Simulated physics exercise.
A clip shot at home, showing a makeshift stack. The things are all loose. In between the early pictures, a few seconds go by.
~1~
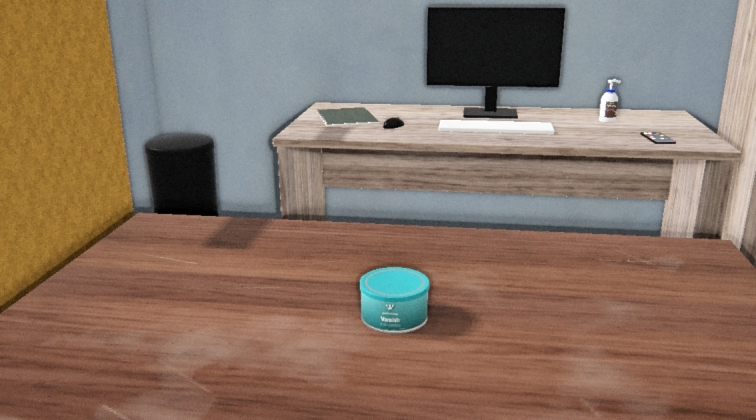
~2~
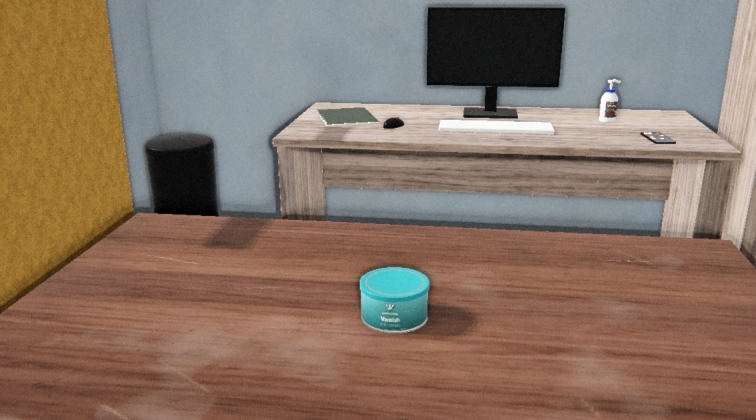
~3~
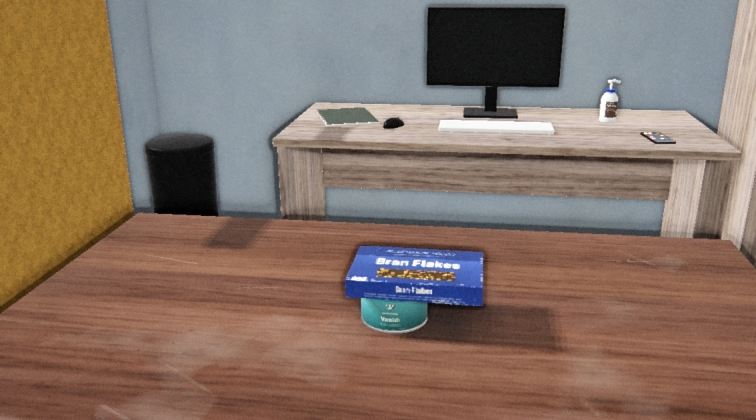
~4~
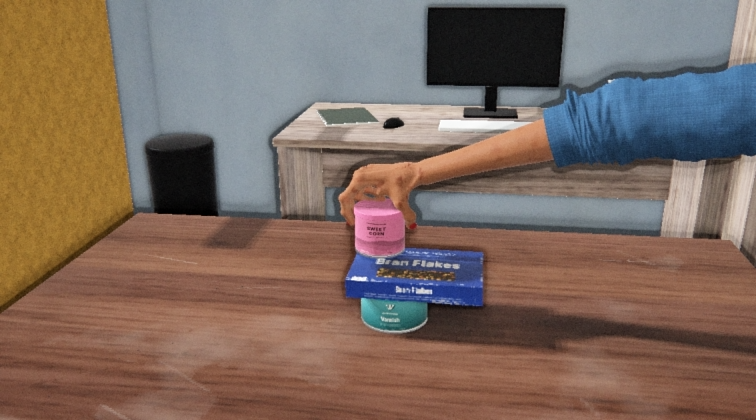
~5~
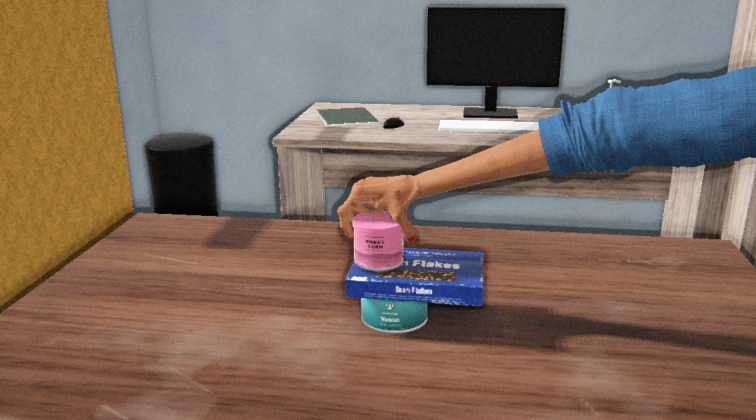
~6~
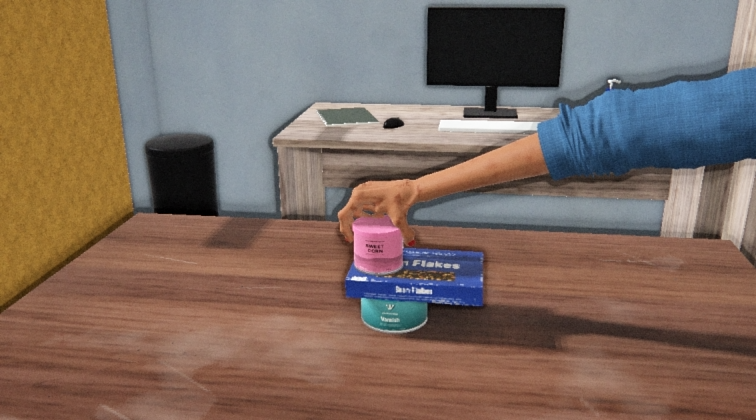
A small turquoise tub sits alone on a brown wooden table, seen from slightly above by a still camera in a room with blue-grey and mustard walls. Behind it are a black bin at left and a pale desk with a monitor, keyboard and mouse. A blue Bran Flakes box appears flat on the tub, then a blue-sleeved arm from the right lowers a pink tin onto the box's left part.
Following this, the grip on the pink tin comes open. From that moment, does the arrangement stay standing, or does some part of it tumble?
The stack carries the load.
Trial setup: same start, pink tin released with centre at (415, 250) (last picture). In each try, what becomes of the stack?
Result: The stack stays stable.
Then, 0.40 s on from there, no change.
Then, 1.10 s on from there, pink tin resting near (379, 245).
Then, 1.60 s on from there, things are still on the move.
Then, 2.20 s on from there, no change.
In the end, all 3 unmoved. At the end, from the last picture's camera, pink tin near (378, 245). The stack keeps its balance.
